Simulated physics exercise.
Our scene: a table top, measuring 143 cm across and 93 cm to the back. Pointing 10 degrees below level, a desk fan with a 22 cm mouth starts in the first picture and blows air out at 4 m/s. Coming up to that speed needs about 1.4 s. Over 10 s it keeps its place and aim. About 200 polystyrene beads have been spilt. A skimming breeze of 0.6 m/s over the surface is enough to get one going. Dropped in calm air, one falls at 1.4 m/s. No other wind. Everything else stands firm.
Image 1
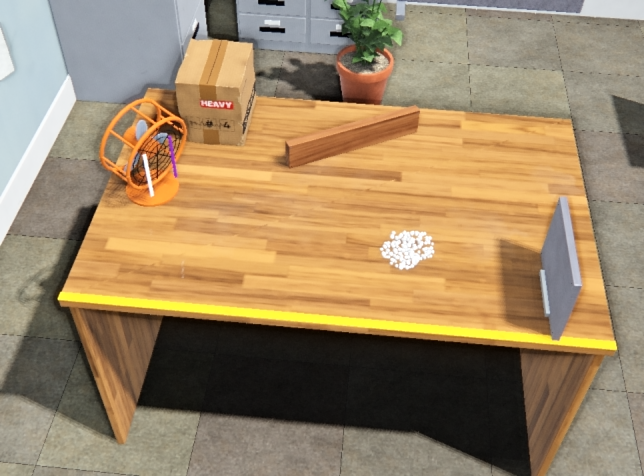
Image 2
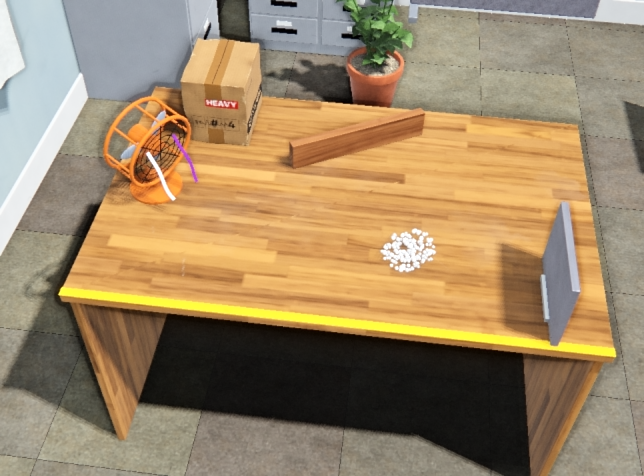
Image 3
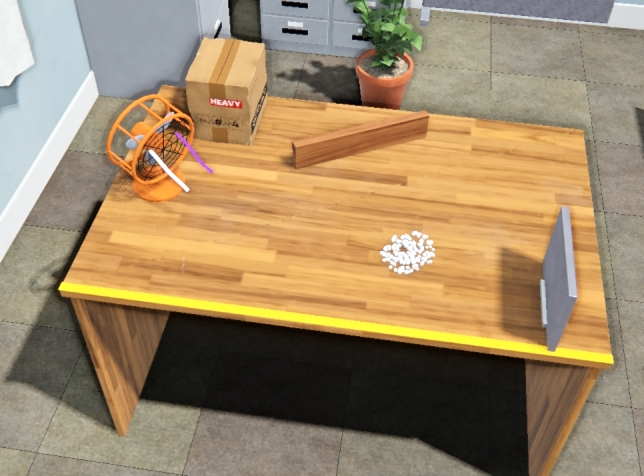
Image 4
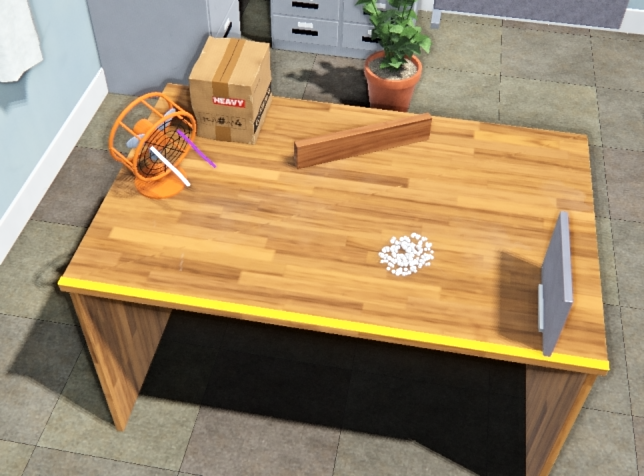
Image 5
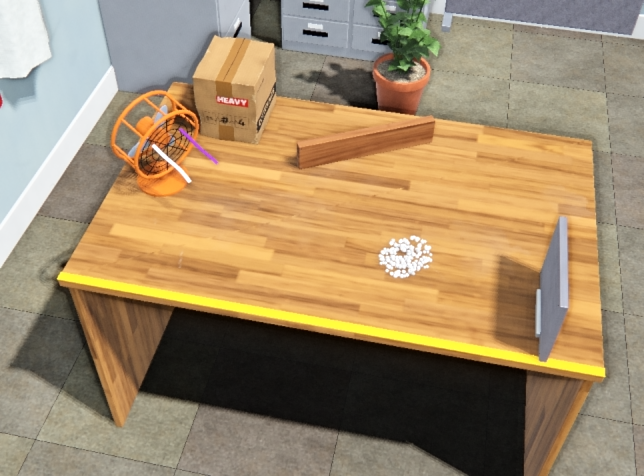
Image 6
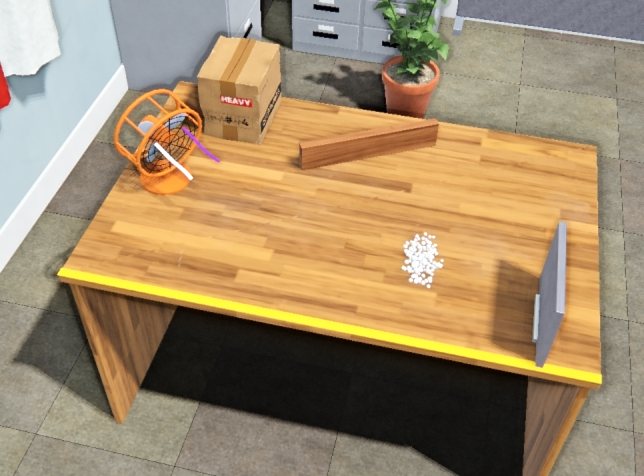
A wooden table with a yellow front edge stands on grey floor tiles in a room, seen from above its front. An orange fan and a cardboard box sit at left, a brown board behind white beads, a grey laptop at right, and a potted plant beyond. As the camera drifts slowly rightward around the table, the fan's white and purple ribbons lift outward, then most beads shift slightly right.
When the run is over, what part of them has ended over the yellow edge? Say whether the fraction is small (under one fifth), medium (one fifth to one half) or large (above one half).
Small, under one fifth.
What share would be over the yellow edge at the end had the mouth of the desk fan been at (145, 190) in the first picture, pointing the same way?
0 per cent.
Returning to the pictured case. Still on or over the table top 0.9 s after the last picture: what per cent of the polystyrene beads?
Close to 10 in a hundred remain at that time.
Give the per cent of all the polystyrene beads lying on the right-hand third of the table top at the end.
Share at the end: Close to 0 %.
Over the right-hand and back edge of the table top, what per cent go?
Roughly 100 per cent at the right-hand edge and 0 per cent at the back edge.
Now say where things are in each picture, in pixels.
In the first picture, the middle of the polystyrene beads is near (407, 250), none has stirred yet and the mouth of the desk fan is at (144, 145).
In the second picture, the middle of the polystyrene beads is near (408, 251), none has stirred yet and the yellow edge is centred on (330, 325).
In the third picture, the middle of the polystyrene beads is near (408, 254), none has stirred yet, the top of a laptop is at (569, 249) and the top of a board is at (362, 128).
In the fourth picture, the middle of the polystyrene beads is near (406, 255) and none has stirred yet.
In the fifth picture, the middle of the polystyrene beads is near (407, 258) and none has stirred yet.
In the sixth picture, the middle of the polystyrene beads is near (417, 260), the farthest in sight from the desk fan is at (440, 266) and about 80 % have left their places.
Then, 0.9 s after the last picture, 24 % are on the move or not yet settled, 0 % are over the yellow edge.
Then, 2.1 s after the last picture, 7 % are on the move or not yet settled, 0 % are over the yellow edge.
Then, 4.4 s after the last picture, 0 % are on the move or not yet settled, 0 % are over the yellow edge.
Then, 8.9 s after the last picture, at the end, 0 % are over the yellow edge.
